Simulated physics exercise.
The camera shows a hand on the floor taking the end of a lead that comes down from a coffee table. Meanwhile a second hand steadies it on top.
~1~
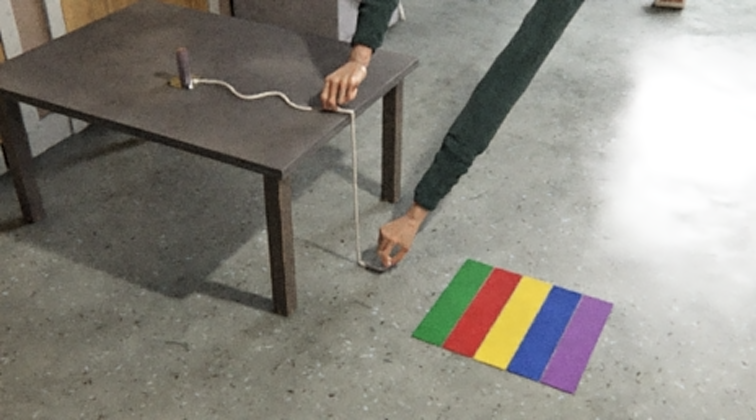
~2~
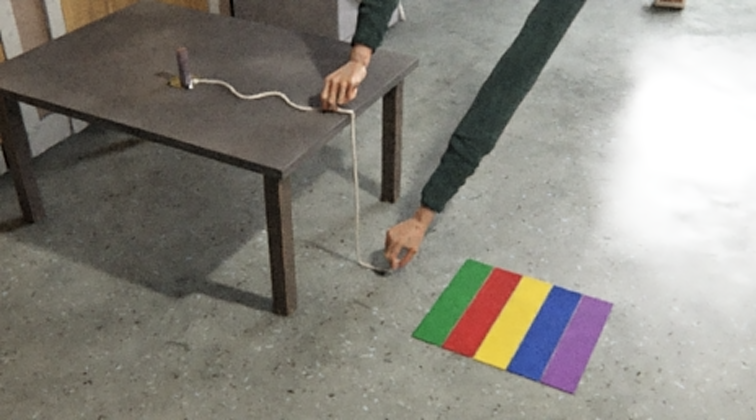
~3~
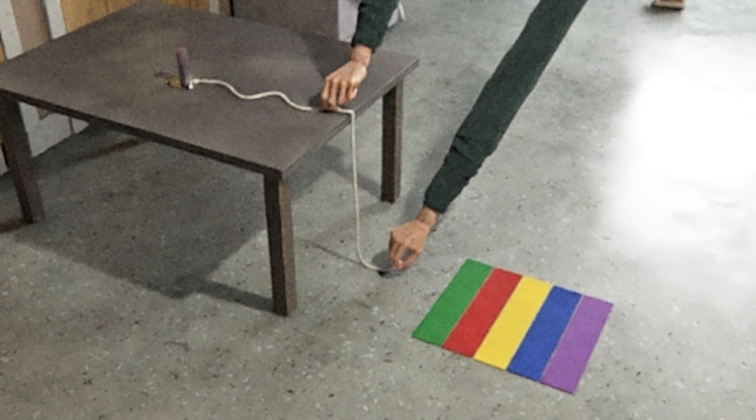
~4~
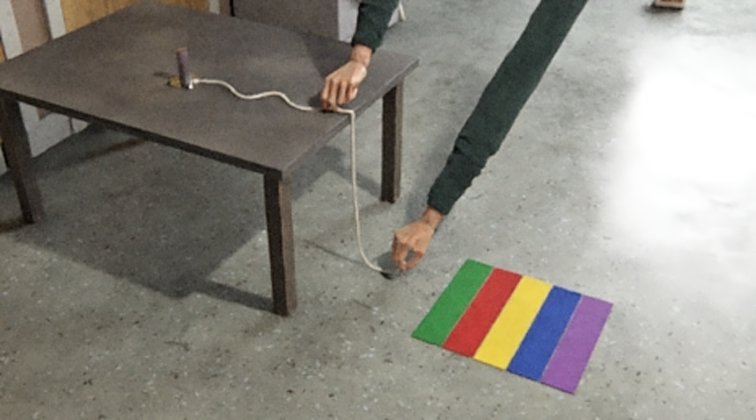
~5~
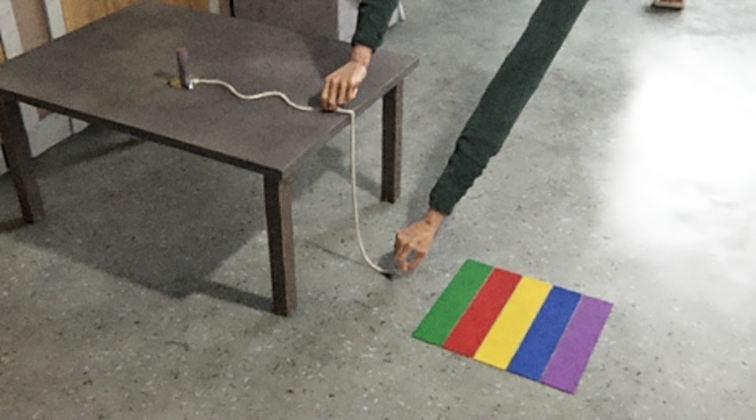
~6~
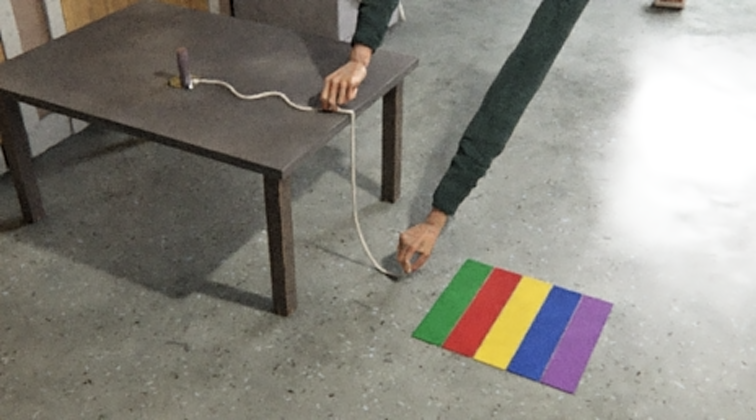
Two hands in dark green sleeves reach in from the top, seen from above at an angle, over a dark coffee table on a speckled grey concrete floor. A pale lead runs from a small upright brown object across the tabletop, under one hand at the edge, and down to the other hand, left of green, red, yellow, blue and purple strips. The lower hand draws the lead's end slightly right along the floor, its hanging part bowing, while the upper hand and camera stay still.
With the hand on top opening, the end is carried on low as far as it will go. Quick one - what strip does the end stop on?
The yellow strip.
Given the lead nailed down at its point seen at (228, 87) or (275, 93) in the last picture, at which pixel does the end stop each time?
Respectively (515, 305) and (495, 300).
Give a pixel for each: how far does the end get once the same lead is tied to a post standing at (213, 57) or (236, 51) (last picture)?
Near (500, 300), then near (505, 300).
Soon after, end near (464, 287); over green.
Then, end near (500, 299); over red.
At full stretch, end near (522, 306); over yellow. It gets as far as the yellow strip.
